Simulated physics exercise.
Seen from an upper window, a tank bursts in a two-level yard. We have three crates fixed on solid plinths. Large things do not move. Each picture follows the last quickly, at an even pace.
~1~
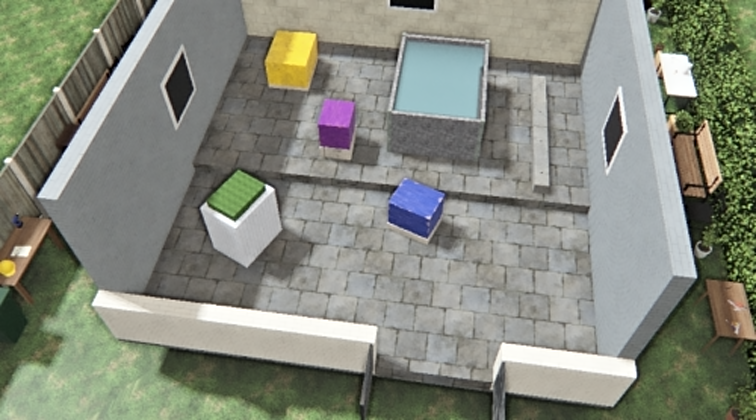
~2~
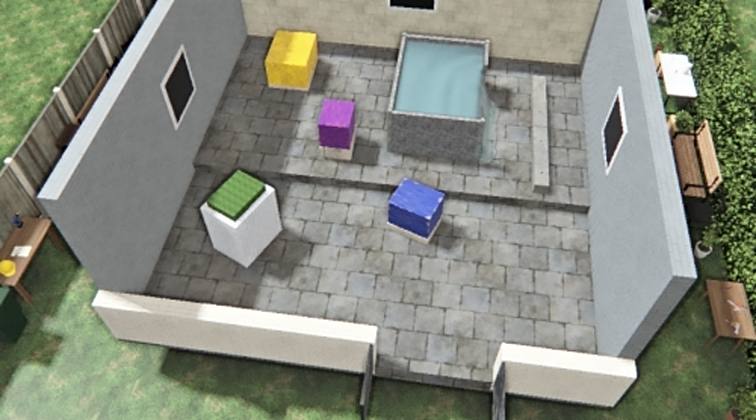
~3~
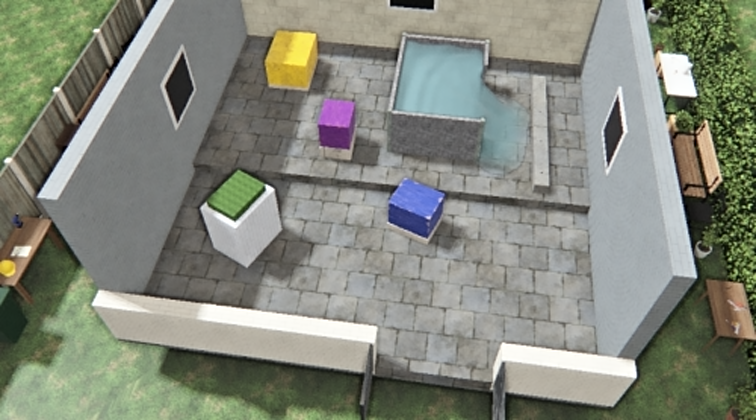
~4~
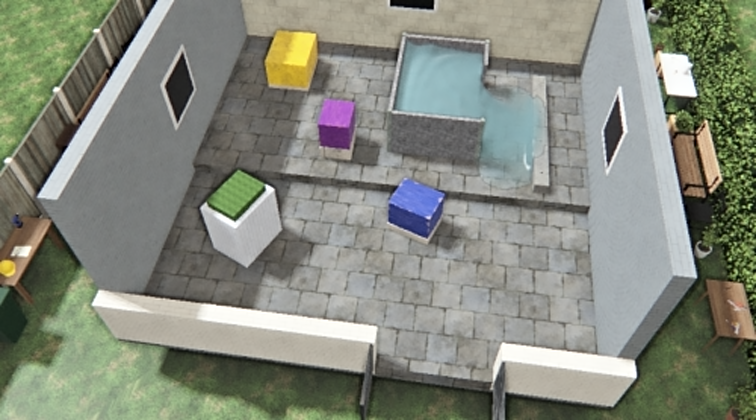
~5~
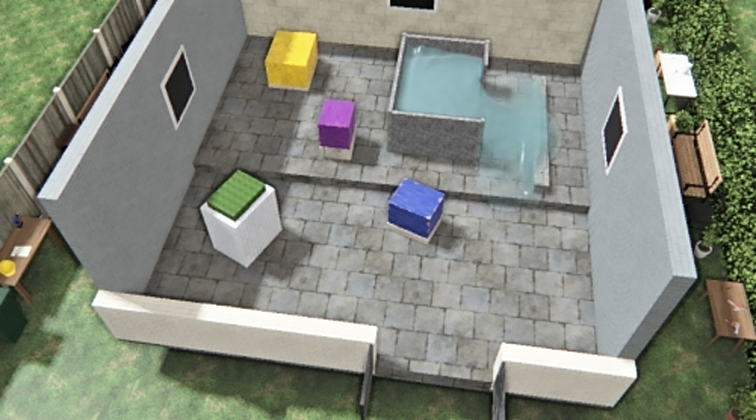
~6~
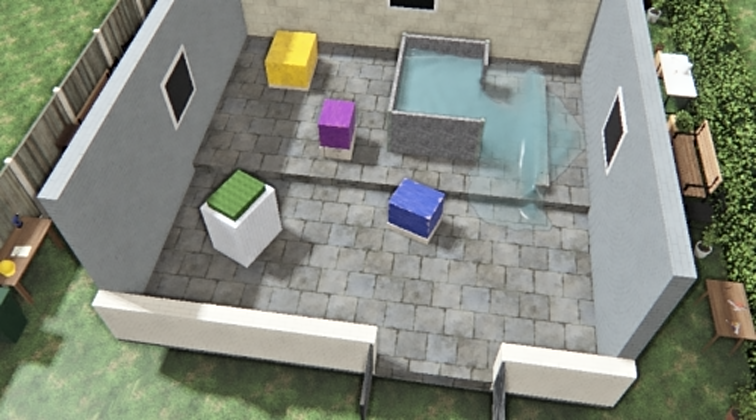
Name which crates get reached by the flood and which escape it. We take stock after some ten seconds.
As I see it, the yellow crate will be touched; the purple crate will not be touched; the blue crate will not be touched.
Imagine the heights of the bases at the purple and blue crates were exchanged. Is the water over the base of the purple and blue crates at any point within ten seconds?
The purple crate stays untouched, the blue crate stays untouched.
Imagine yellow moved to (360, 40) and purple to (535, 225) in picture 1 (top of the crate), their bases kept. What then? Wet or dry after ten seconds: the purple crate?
As for the purple crate, it is dampened.
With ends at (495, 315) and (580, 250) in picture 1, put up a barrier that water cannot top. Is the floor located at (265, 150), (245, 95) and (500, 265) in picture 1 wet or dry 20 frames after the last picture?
The first point comes out unwetted, the next unwetted, the last inundated.
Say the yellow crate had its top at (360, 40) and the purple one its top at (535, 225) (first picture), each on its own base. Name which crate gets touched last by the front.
Going by the pictures, it's the one in yellow.
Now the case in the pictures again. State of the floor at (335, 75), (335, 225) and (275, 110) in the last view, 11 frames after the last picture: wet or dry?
Result by point, in sequence: Unwetted, then unwetted, then unwetted.
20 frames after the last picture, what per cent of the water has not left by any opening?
It comes to roughly 96 per cent.
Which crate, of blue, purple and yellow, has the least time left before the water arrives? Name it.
My pick is the one in blue.
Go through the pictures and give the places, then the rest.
Still water in the water tank at (441, 79), in the first frame.
Water pours out at (478, 116) and has run to (480, 163), in the second frame.
Water pours out at (478, 119) and has run to (521, 108), in the third frame.
The front is at (530, 95), out from the gap at (478, 120), in the fourth frame.
Water pours out at (478, 121) and has run to (535, 200), in the fifth frame.
The front is at (547, 226), out from the gap at (477, 121), in the sixth frame.
A moment on, water covers 25 % of the floor; the yellow crate not reached, the purple crate not reached, the blue crate not reached.
Next, water covers 40 % of the floor; the yellow crate not reached, the purple crate not reached, the blue crate water round its plinth.
Then, water covers 50 % of the floor; the yellow crate water round its plinth, the purple crate not reached, the blue crate water round its plinth.
Later, water covers 75 % of the floor; the yellow crate water round its plinth, the purple crate water round its plinth, the blue crate water round its plinth.
In the end, water covers 90 % of the floor; the yellow crate was topped, the purple crate stayed above the water, the blue crate stayed above the water.
